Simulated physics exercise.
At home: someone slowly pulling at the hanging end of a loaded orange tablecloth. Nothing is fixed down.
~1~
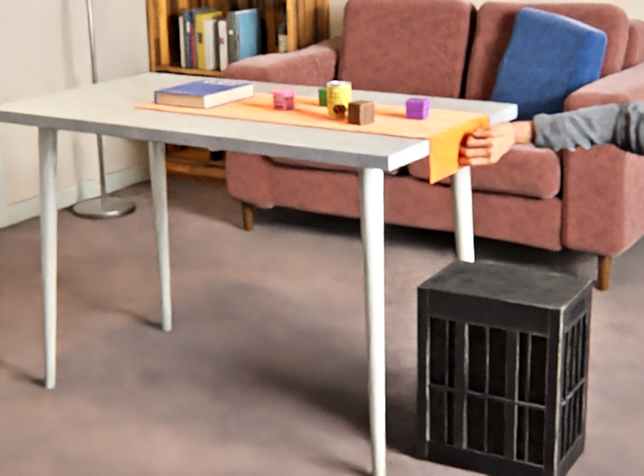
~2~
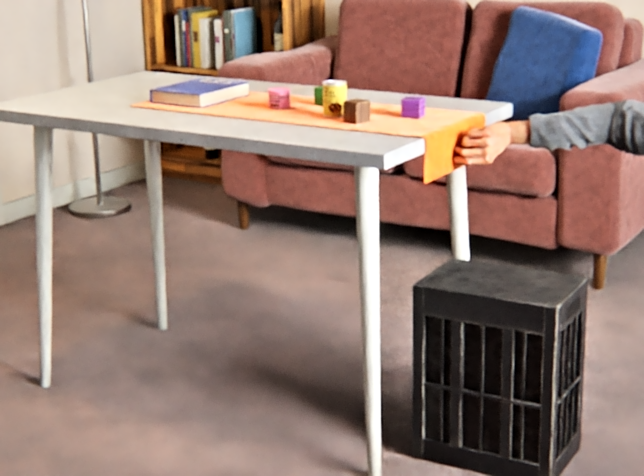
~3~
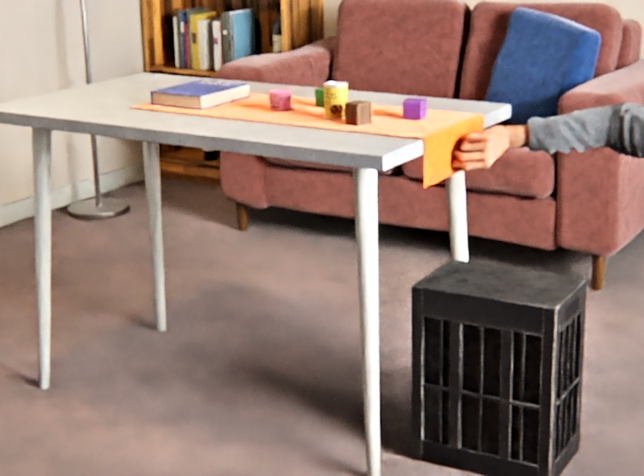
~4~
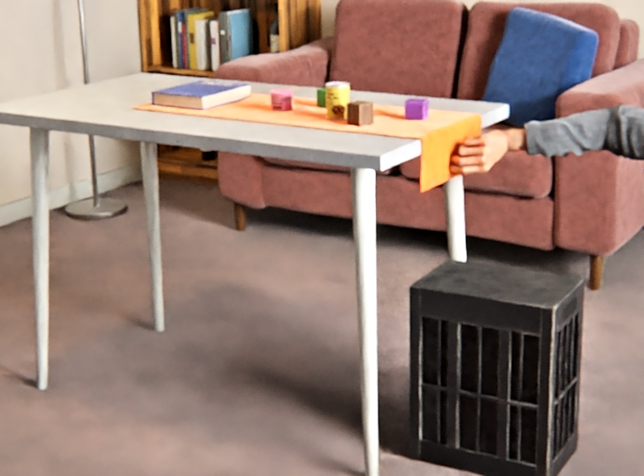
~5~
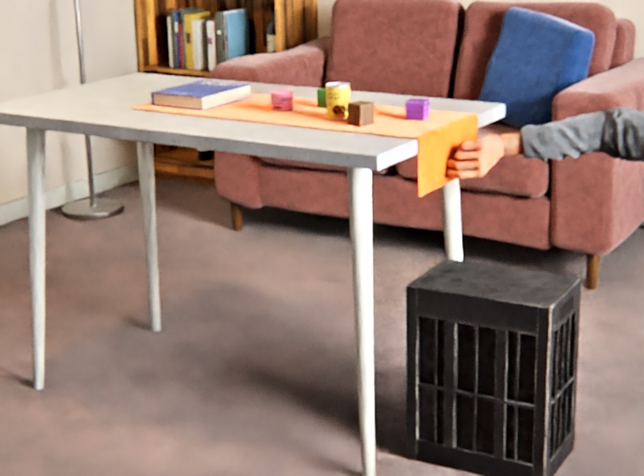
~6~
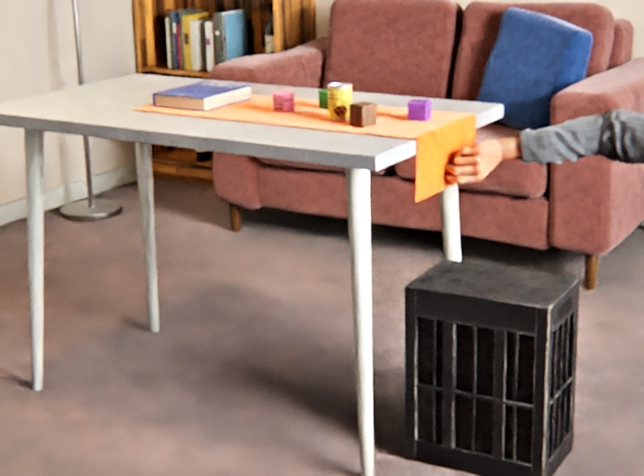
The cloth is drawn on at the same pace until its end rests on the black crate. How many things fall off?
The count of fallen things is two.
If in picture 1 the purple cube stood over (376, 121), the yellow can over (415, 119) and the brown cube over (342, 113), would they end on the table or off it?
The purple cube drops off; the yellow can drops off; the brown cube keeps its place on top.
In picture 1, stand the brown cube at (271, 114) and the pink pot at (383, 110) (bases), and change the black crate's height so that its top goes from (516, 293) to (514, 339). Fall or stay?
The brown cube remains up; the pink pot is carried off.
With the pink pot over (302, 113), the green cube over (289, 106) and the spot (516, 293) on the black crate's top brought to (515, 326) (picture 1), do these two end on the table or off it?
The pink pot keeps its place on top, the green cube does not fall.
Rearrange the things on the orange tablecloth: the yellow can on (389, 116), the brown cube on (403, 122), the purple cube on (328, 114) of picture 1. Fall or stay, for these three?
The yellow can tumbles off, the brown cube drops off, the purple cube holds on.
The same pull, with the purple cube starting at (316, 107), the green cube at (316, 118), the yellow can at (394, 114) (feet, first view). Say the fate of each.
The purple cube survives, the green cube holds on, the yellow can is carried off.
A little later, hem near (449, 232); purple cube gone.
Next, hem on the crate; purple cube and brown cube gone.
When it is over, hem on the crate; purple cube and brown cube gone. It carries off two.
